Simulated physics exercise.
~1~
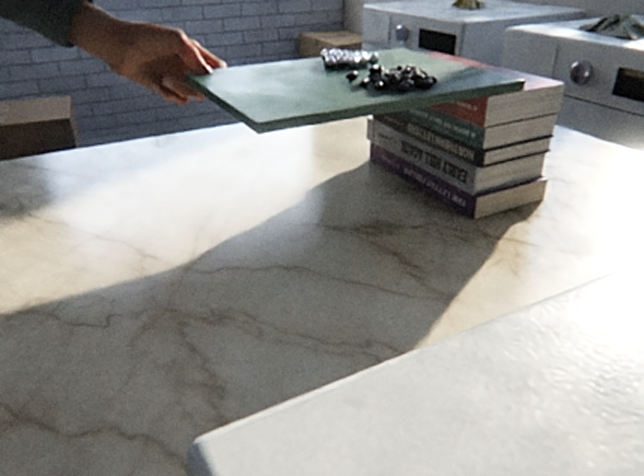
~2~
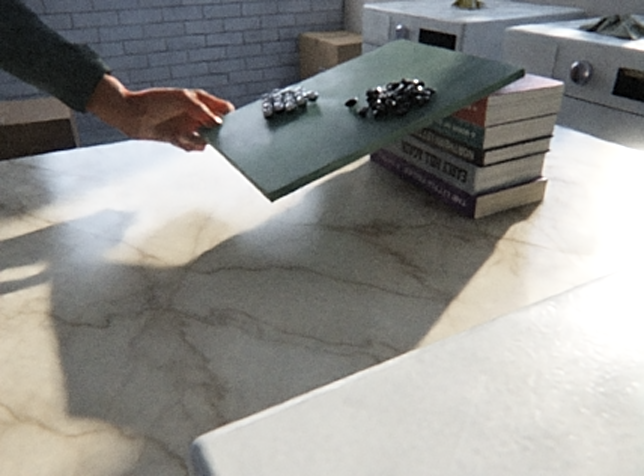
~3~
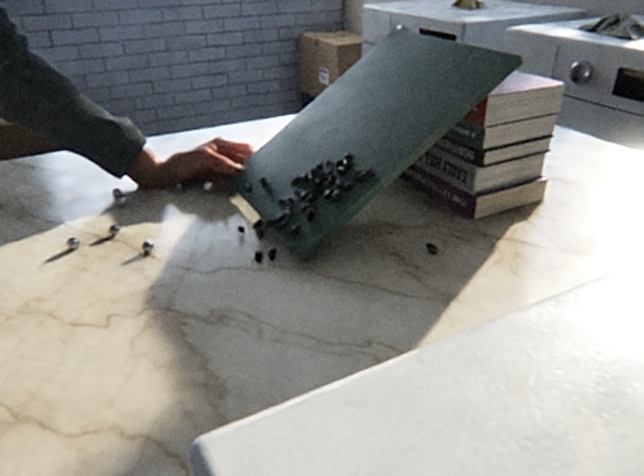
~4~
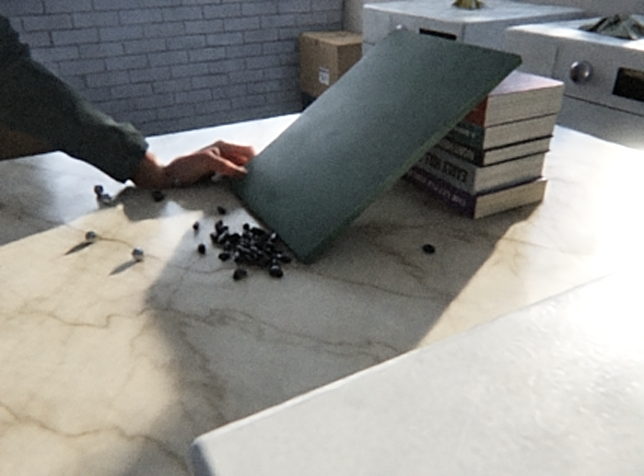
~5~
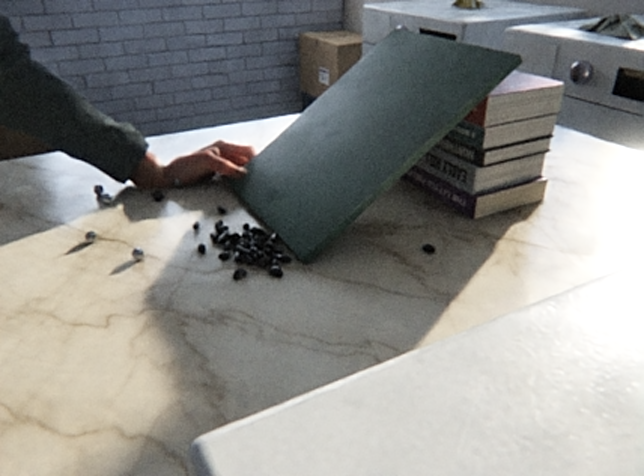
A dark green board, one end on a stack of books at right and the other held by a hand from the left, carries two small heaps, one silvery and one black, above a sunlit, veined marble counter seen from slightly above. White appliances and a pale brick wall stand behind. The hand lowers the free end, and both heaps stay on at first. As the slope steepens, the silvery pieces roll off leftward and scatter, then the black ones slide down. Finally the board rests steeply, with black pieces mostly clustered at its foot and a few silvery ones farther left.
